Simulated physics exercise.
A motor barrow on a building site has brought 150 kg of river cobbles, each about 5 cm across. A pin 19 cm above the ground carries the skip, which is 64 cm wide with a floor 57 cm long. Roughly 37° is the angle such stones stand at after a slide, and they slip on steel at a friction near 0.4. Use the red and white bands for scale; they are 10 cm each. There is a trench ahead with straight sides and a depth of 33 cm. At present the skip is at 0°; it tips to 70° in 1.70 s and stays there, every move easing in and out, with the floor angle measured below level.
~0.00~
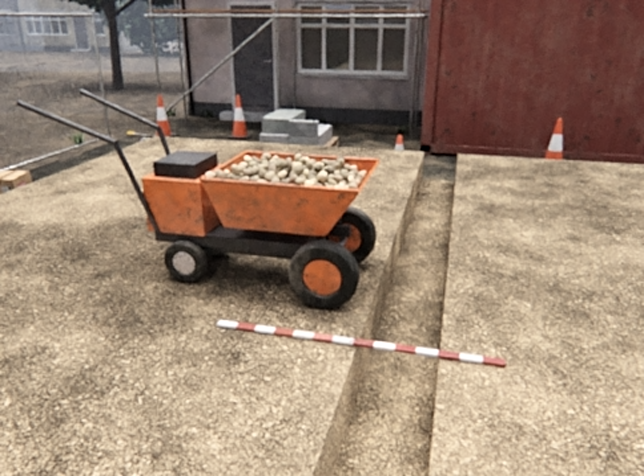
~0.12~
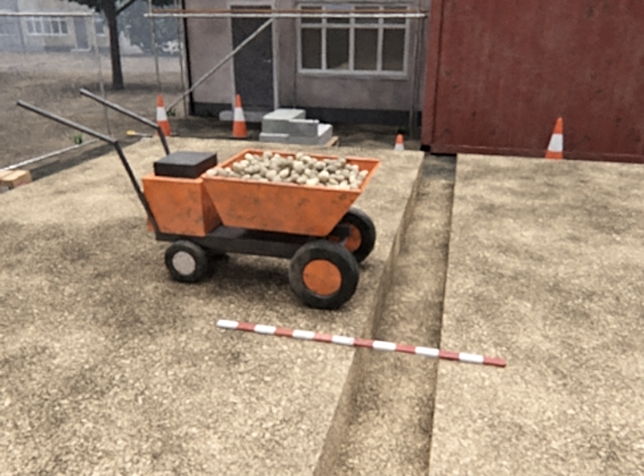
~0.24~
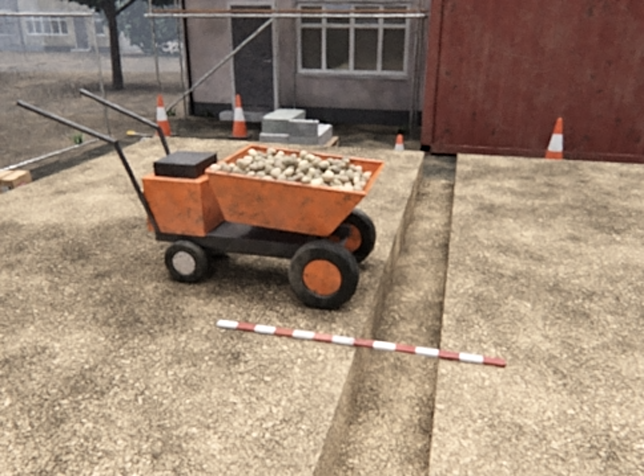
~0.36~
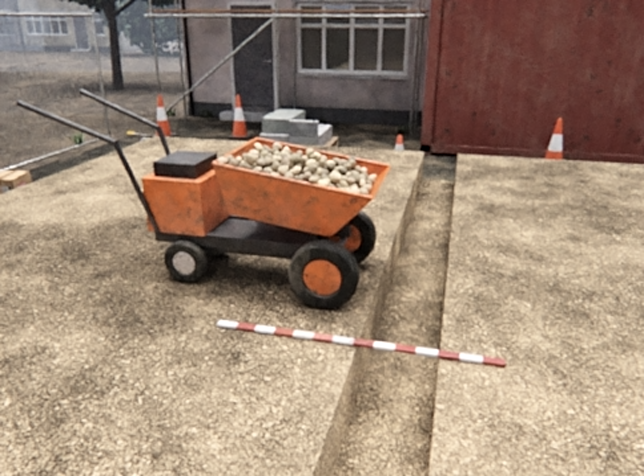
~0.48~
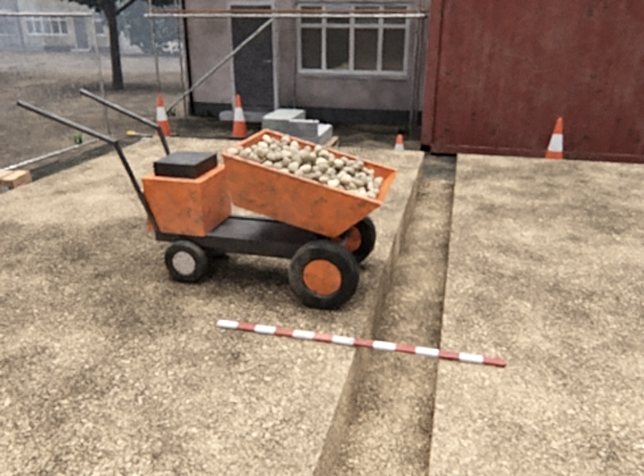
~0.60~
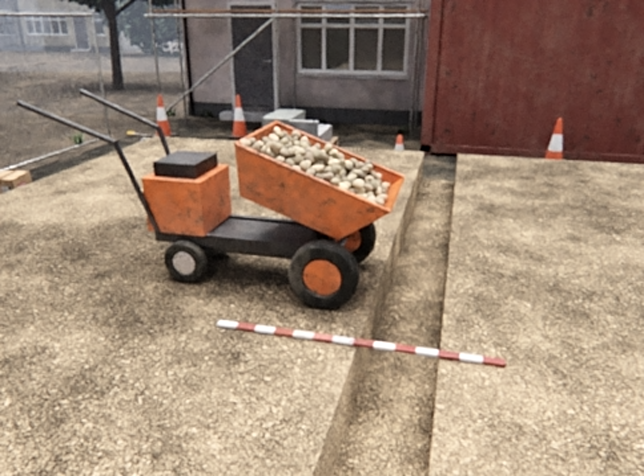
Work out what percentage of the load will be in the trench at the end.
It comes to roughly 55 percent of the load.
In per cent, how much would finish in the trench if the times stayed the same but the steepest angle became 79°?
Then about 50 per cent.
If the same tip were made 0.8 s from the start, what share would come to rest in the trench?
It'd be some 45 per cent.
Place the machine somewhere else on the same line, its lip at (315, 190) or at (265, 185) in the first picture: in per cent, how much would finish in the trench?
Some 100 and some 65 per cent, in that order.
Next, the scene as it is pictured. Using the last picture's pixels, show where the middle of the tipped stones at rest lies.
The middle should be near (438, 318).
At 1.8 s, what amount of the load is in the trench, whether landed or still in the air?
Around 10 per cent of it.
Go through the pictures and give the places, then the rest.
In the first picture, the skip is at 0°, its lip at (359, 191); the top of the load is at (310, 165).
The second picture shows lip at (361, 192), floor tilted 1°, highest stones at (298, 164); the stones move at 0.1 m/s on average.
In the third picture, the skip is at 4°, its lip at (365, 195); the top of the load is at (280, 159); the stones move at 0.3 m/s on average.
The fourth picture shows lip at (372, 198), floor tilted 8°, highest stones at (265, 152); the stones move at 0.3 m/s on average.
The fifth picture shows lip at (381, 204), floor tilted 14°, highest stones at (269, 145); the stones move at 0.4 m/s on average.
In the sixth picture, the skip is at 20°, its lip at (390, 212); the top of the load is at (279, 138); the stones move at 0.5 m/s on average.
After 1.3 s the floor is at 59°; 98 % in the skip, 1 % in the trench; the foremost stones are at (446, 275).
After 1.8 s the floor is at 70°; 53 % in the skip, 12 % in the trench, 35 % past the trench; the foremost stones are at (555, 312).
After 2.2 s the floor is at 70°; 29 % in the skip, 23 % in the trench, 48 % past the trench; the foremost stones are at (637, 336).
After 4.1 s the floor is at 70°; 0 % in the skip, 55 % in the trench, 45 % past the trench; the foremost stones are past the picture's edge.
